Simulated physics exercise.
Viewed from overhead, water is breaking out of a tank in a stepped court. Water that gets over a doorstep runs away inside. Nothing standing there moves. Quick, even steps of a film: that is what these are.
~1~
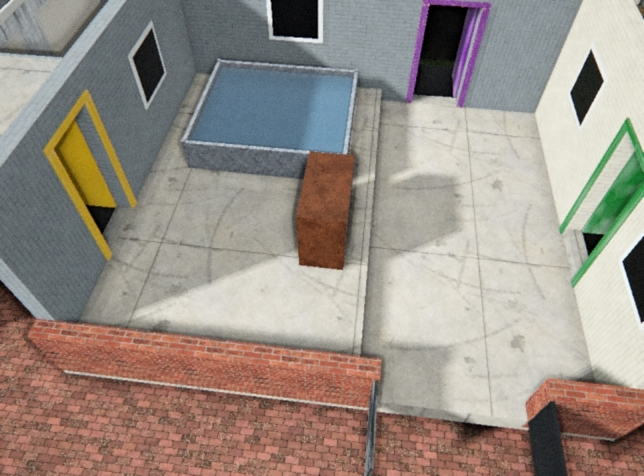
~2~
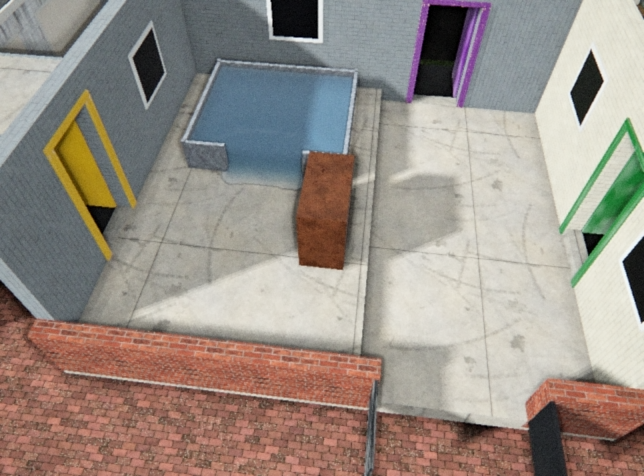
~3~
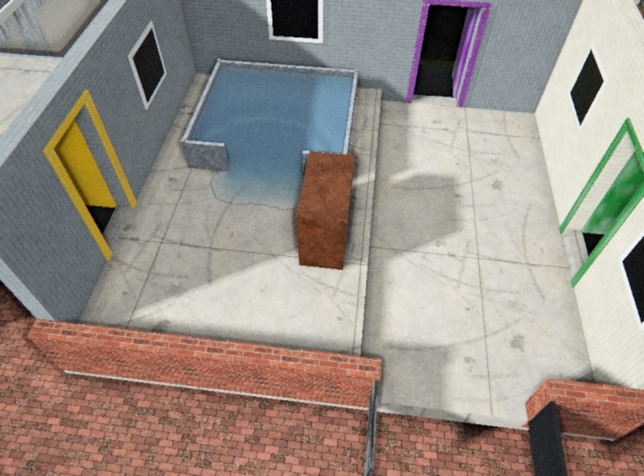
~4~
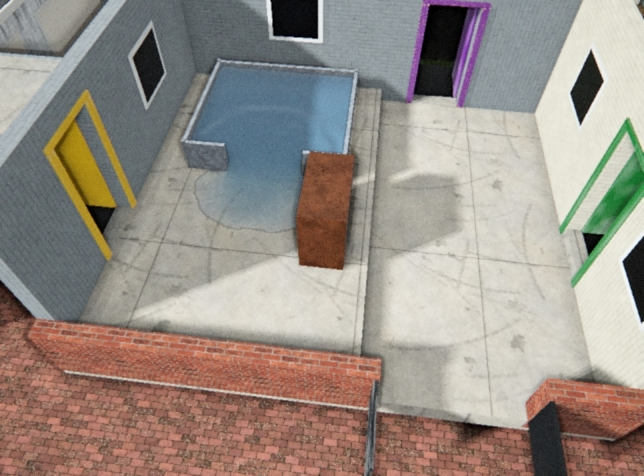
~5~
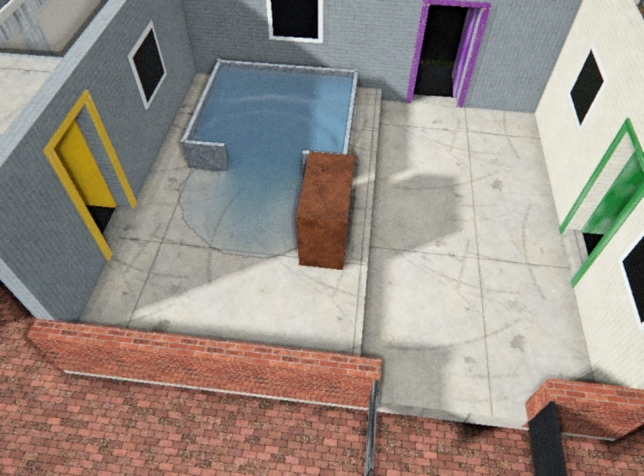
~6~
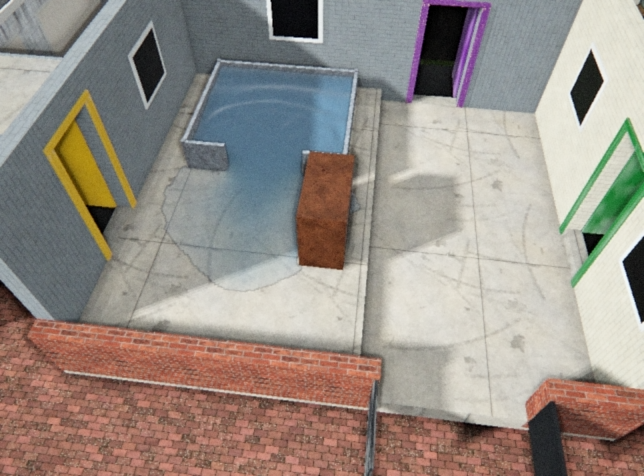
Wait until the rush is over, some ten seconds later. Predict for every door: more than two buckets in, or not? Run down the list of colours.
In the end the green door keeps it to two buckets; the purple door keeps it to two buckets; the yellow door lets in beyond two buckets.
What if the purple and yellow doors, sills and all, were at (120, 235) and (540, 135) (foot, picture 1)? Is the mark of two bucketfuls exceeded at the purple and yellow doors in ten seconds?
Note: Purple door lets too much through; yellow door lets in too little.
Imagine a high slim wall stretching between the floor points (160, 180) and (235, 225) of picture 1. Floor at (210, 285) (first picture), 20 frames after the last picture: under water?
At that spot: Submerged.
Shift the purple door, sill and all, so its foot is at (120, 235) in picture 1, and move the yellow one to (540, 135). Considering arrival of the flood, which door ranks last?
It would be the door marked yellow.
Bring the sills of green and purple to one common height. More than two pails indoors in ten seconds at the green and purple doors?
Door log - green crosses the threshold; purple stays inside the limit.
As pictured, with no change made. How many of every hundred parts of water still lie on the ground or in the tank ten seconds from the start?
About 90 %.
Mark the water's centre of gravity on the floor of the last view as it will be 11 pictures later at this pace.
Around pixel (262, 179) of the last picture.
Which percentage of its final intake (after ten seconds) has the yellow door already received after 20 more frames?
I get 10 per cent.
A moment on, water covers 25 % of the floor; the green door not reached, the purple door not reached, the yellow door wet at the sill, nothing in.
Next, water covers 30 % of the floor; the green door not reached, the purple door not reached, the yellow door wet at the sill, nothing in.
Then, water covers 45 % of the floor; the green door not reached, the purple door not reached, the yellow door under two buckets in.
Later, water covers 65 % of the floor; the green door wet at the sill, nothing in, the purple door not reached, the yellow door over two buckets in.
In the end, water covers 85 % of the floor; the green door wet at the sill, nothing in, the purple door under two buckets in, the yellow door far over two buckets in.
